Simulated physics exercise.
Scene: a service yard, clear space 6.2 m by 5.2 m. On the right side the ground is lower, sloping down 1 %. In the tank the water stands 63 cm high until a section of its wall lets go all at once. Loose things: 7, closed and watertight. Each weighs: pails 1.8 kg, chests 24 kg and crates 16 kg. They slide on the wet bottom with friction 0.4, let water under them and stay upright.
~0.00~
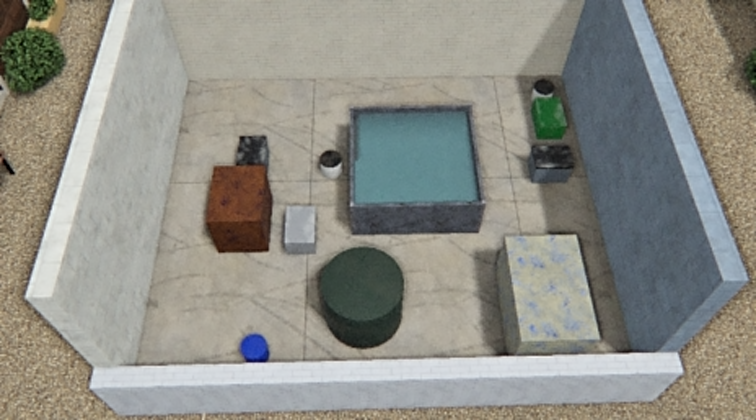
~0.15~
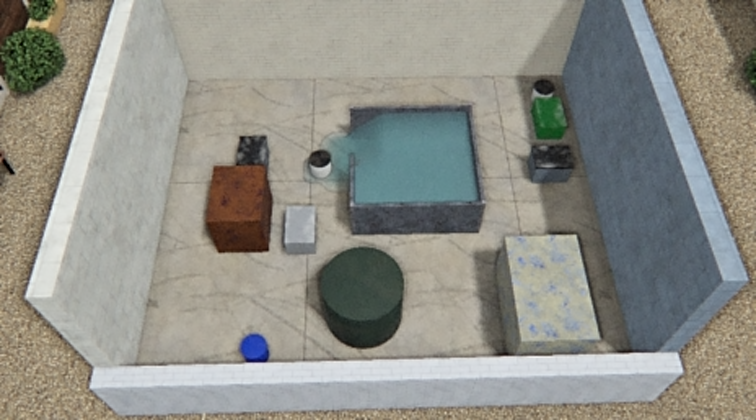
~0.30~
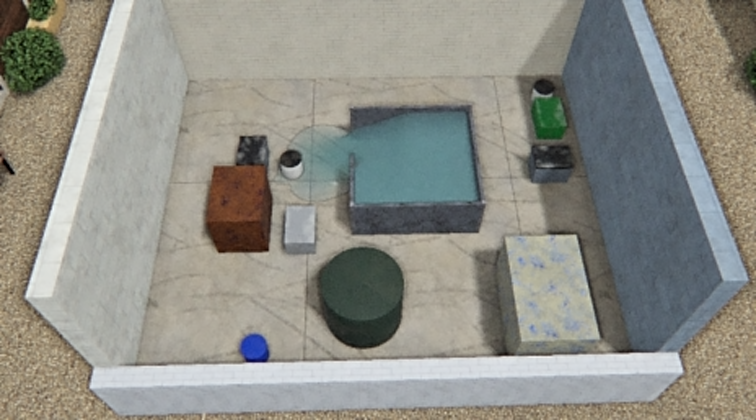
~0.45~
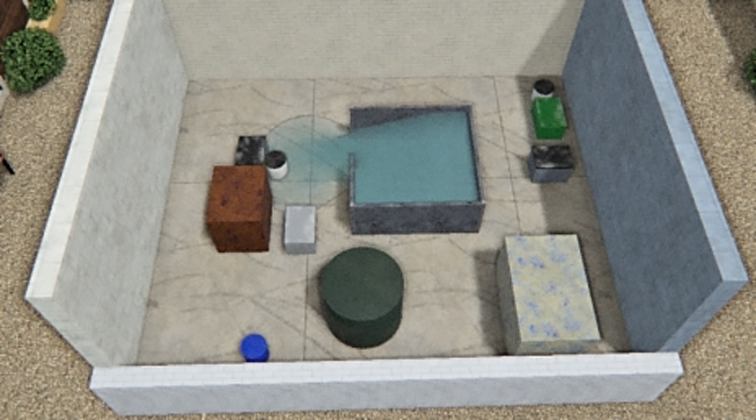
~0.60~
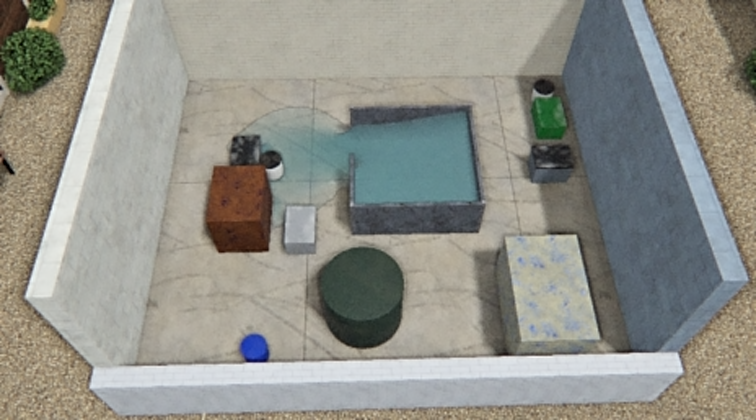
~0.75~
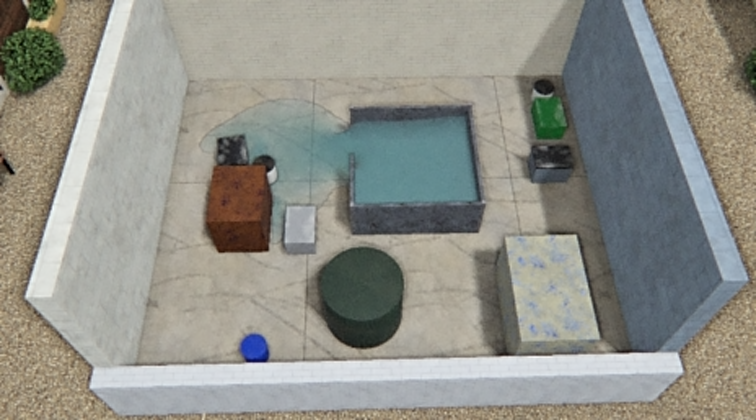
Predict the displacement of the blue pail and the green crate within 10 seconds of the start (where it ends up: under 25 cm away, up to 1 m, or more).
Result: The blue pail is pushed well clear; the green crate is shoved a bit.
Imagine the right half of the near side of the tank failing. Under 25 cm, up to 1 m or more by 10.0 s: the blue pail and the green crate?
Under that change the blue pail would be borne far and the green crate would sit tight.
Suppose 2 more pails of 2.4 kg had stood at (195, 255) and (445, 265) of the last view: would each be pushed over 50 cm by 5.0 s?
Respectively: Outside the limit and inside the limit.
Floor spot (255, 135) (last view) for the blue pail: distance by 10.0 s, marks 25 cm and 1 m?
Well, it is shoved a long way.
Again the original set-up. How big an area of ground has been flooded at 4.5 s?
19 m2.
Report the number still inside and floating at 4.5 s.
I count 2.
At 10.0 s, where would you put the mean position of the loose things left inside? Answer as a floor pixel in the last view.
Mean position: Approximately (477, 207).
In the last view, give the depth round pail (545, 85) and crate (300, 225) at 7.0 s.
Around 10 cm and 5 cm.
After 2.0 s the blue pail is near (253, 346), 0.0 m from its start, aground; the green crate is near (550, 111), 0.0 m from its start, aground; 2 afloat.
After 4.5 s the blue pail is near (352, 352), 1.2 m from its start, afloat; the green crate is near (550, 111), 0.0 m from its start, aground; 2 afloat.
After 7.0 s the blue pail is near (485, 285), 3.0 m from its start, afloat; the green crate is near (571, 130), 0.5 m from its start, afloat; 4 afloat.
After 10.0 s the blue pail is near (563, 204), 4.6 m from its start, afloat; the green crate is near (572, 135), 0.6 m from its start, aground; 4 afloat.
